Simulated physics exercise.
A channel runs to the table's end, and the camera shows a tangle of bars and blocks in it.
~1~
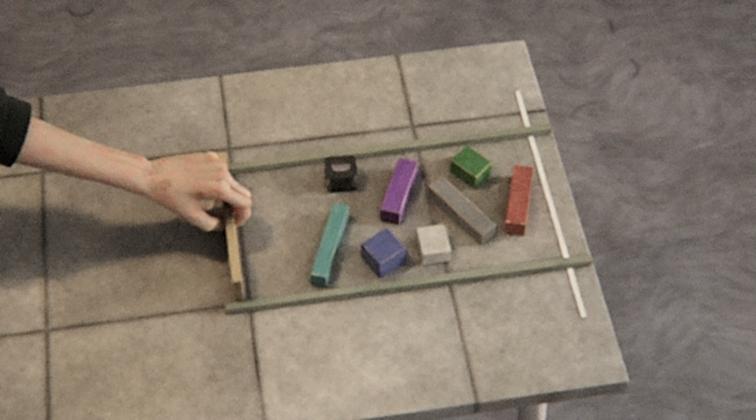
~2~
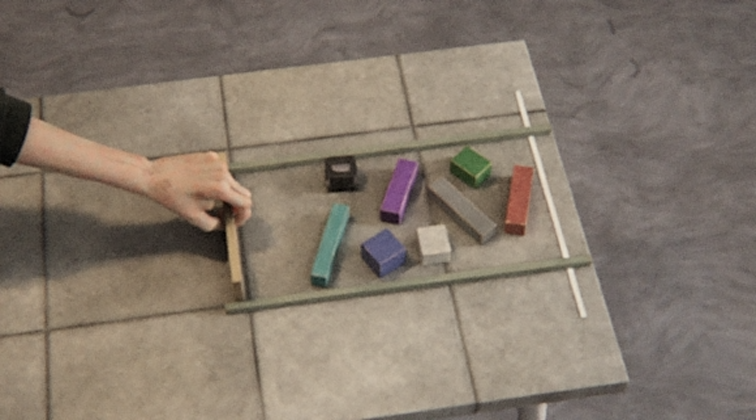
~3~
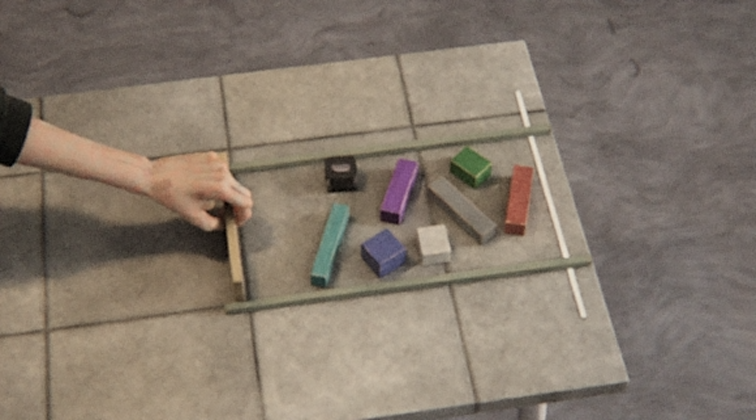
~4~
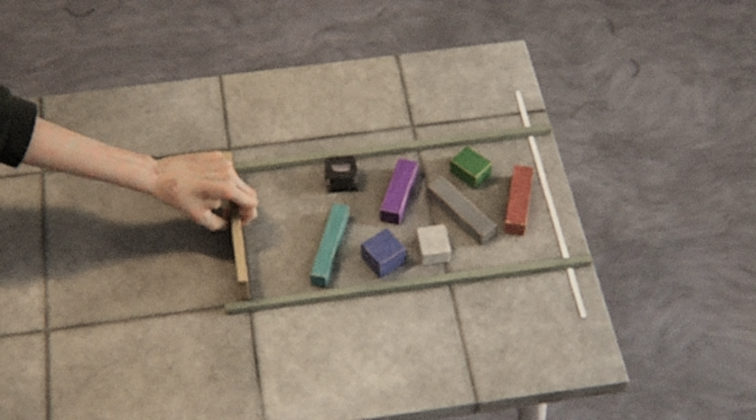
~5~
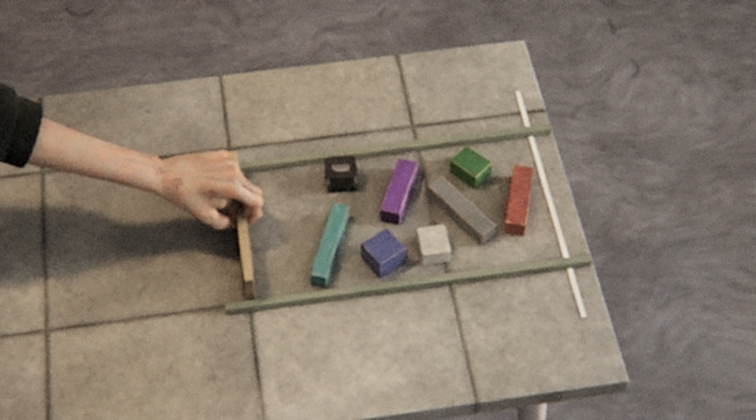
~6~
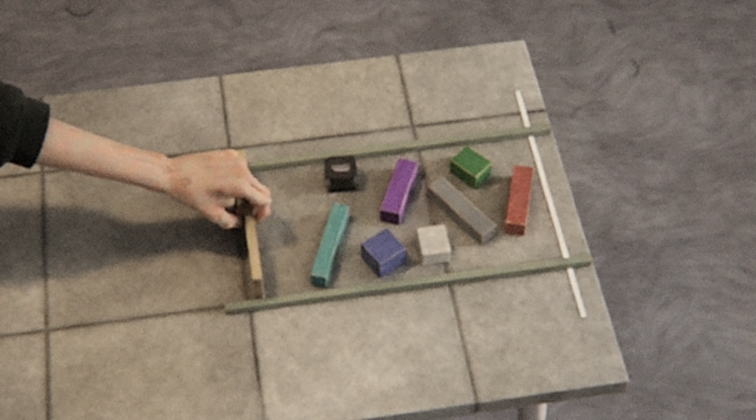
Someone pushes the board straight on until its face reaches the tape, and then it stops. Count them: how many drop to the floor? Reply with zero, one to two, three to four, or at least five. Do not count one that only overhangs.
It comes to at least five.
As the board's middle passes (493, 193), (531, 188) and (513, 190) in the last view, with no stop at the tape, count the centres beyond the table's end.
Over the end: 1, 4, 4.
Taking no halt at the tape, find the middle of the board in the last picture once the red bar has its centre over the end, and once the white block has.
The middle would be close to (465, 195) and then close to (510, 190).
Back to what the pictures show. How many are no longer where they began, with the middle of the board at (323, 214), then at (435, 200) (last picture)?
By then 1, and later 8.
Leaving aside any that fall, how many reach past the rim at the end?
Expected count: 1.
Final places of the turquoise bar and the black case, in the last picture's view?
Final positions: Near (564, 215); near (552, 147).
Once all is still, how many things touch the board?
That makes 2.
A little later, none off yet; red bar at rest near (519, 200); green block at rest near (471, 167); grey stick at rest near (461, 210).
When it is over, the number that fall off is five or more; down, blue block, purple stick, white block, grey stick, green block and red bar.
